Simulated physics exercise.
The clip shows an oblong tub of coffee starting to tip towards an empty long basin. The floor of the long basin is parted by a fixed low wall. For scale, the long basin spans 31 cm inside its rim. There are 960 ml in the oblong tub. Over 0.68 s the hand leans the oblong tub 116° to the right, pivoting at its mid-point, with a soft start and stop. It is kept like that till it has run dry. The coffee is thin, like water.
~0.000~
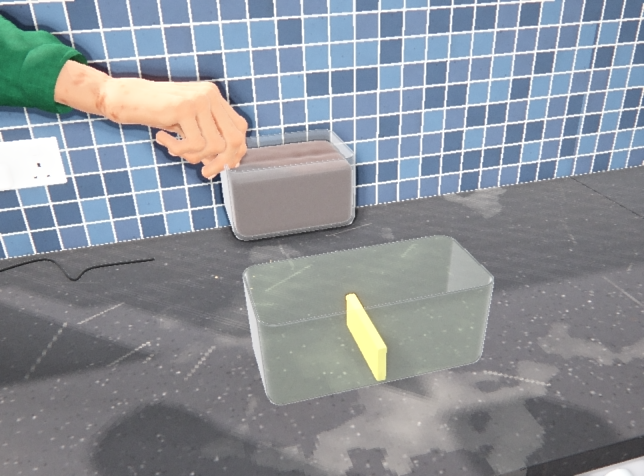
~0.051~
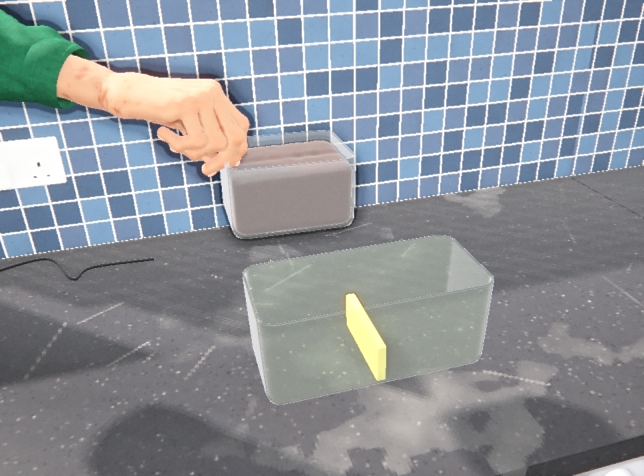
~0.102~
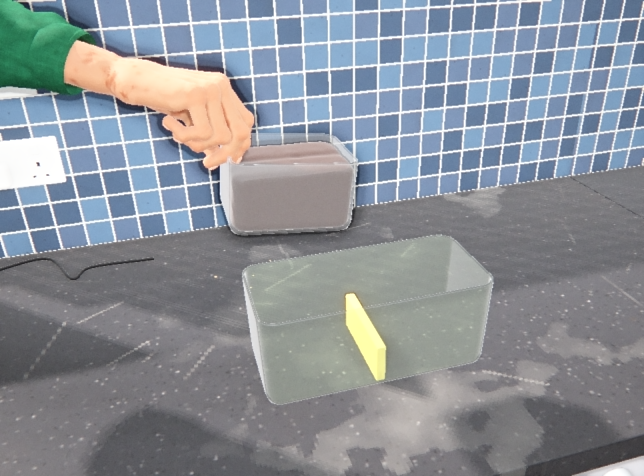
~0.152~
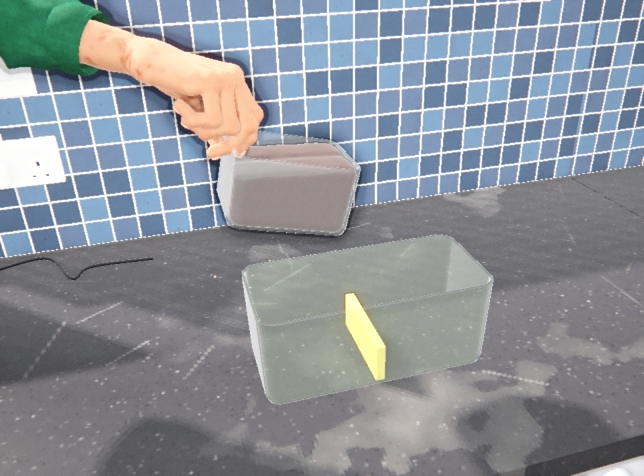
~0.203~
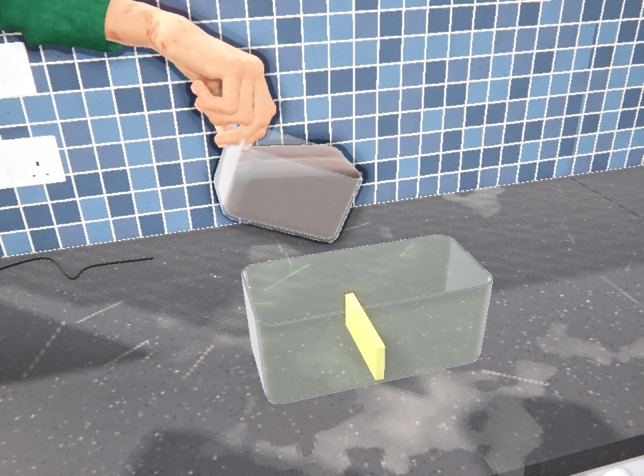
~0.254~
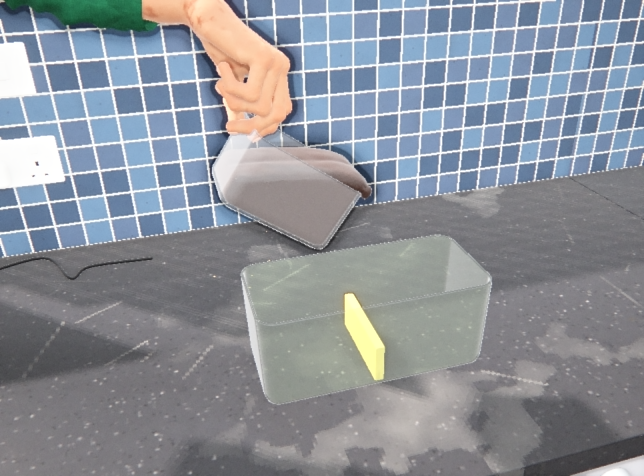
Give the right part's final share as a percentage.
Roughly 66 per cent is past the wall.
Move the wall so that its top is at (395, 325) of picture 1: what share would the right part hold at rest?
In that case some 40 per cent.
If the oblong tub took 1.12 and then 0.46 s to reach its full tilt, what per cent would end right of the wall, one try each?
First 75, then 55 per cent.
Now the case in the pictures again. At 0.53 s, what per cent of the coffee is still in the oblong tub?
About 20 per cent.
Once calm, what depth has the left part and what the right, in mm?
Some 14 mm on the left and 32 mm on the right.
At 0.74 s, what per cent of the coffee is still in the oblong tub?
Some 2 per cent.
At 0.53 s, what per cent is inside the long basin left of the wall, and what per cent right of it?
Some 0 per cent left and 38 right.
By 0.53 s the tilt is 103° and 20 per cent is still to pour, 0 is left of the wall and 37 right of it.
By 0.74 s the tilt is 116° and 2 per cent is still to pour, 17 is left of the wall and 68 right of it.
By 0.95 s the tilt is 116° and 0 per cent is still to pour, 26 is left of the wall and 68 right of it.
By 1.18 s the tilt is 116° and 0 per cent is still to pour, 28 is left of the wall and 66 right of it.
At rest 28 per cent lies left of the wall, 66 right of it and 7 outside.
